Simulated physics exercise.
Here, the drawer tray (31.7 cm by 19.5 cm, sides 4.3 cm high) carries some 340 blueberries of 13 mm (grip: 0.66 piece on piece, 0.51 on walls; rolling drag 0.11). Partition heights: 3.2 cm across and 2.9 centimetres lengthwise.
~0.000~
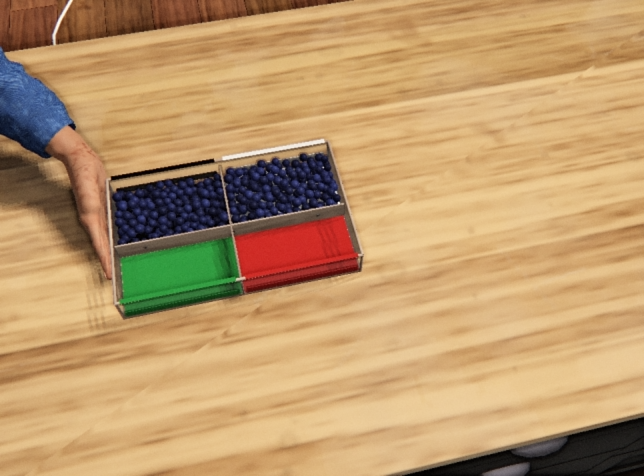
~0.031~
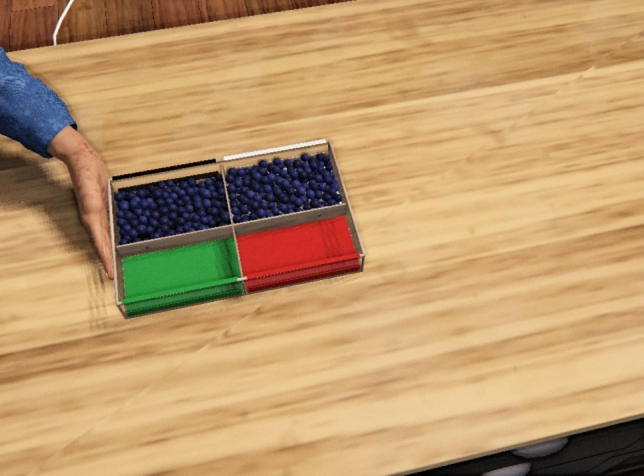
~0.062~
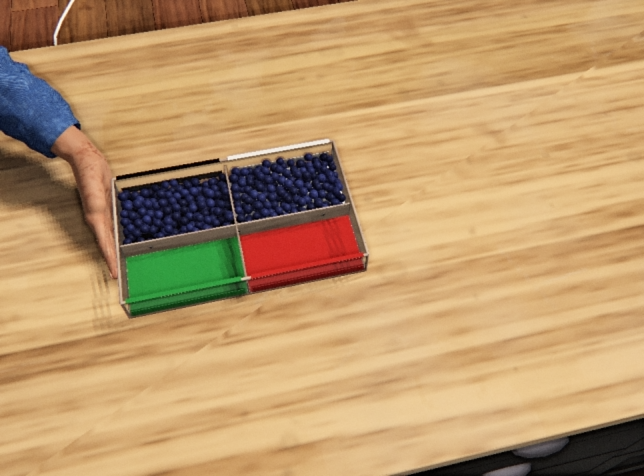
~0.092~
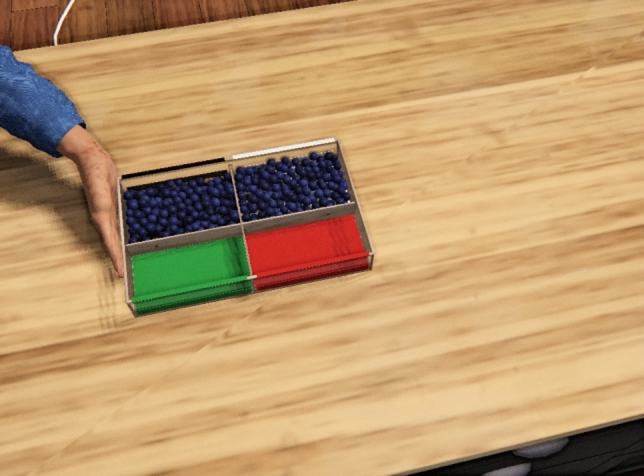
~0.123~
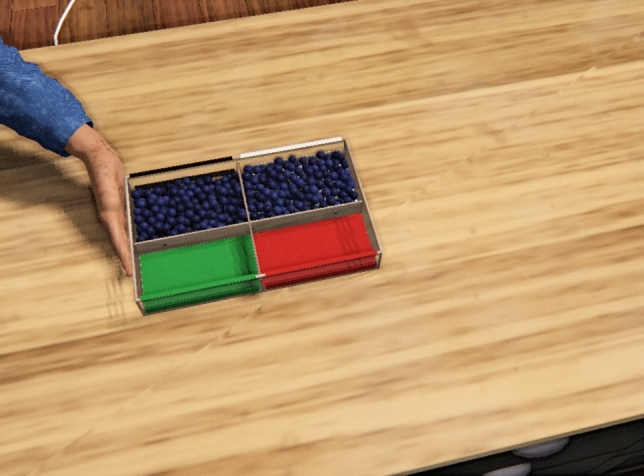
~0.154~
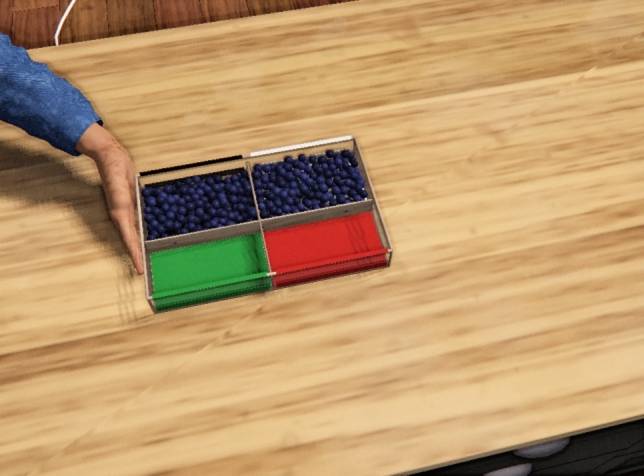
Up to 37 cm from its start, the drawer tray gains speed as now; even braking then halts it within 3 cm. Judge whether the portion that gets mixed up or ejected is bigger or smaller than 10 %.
The share that wanders off stays inside the ten percent line.
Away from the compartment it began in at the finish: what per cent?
Roughly 5 per cent.
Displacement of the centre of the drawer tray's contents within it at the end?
Around 2.5 cm.
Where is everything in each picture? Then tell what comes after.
The first picture shows drawer tray at (242, 280); tilt 0 degrees; moved 0.0 cm; white 55 %, black 45 %.
The second picture shows drawer tray at (244, 280); tilt 0 degrees; moved 0.2 cm.
The third picture shows drawer tray at (248, 280); tilt 0 degrees; moved 0.6 cm.
The fourth picture shows drawer tray at (253, 279); tilt 0 degrees; moved 1.3 cm.
The fifth picture shows drawer tray at (262, 277); tilt 0 degrees; moved 2.4 cm.
The sixth picture shows drawer tray at (273, 276); tilt 0 degrees; moved 3.7 cm; white 55 %, black 45 %. Its speed is now 0.49 m/s.
After 0.31 s, tilt 0 degrees; white 55 %, black 45 %; 0 % away from where they began.
After 0.44 s, tilt 0 degrees; white 55 %, black 45 %; 0 % away from where they began.
After 0.56 s, tilt 0 degrees; white 55 %, black 45 %; 0 % away from where they began.
Then, at 0.68 s, tilt 0 degrees; white 55 %, black 40 %; 5 % away from where they began.
By 1.3 s all is still; white 55 %, black 40 %; 5 % away from where they began.
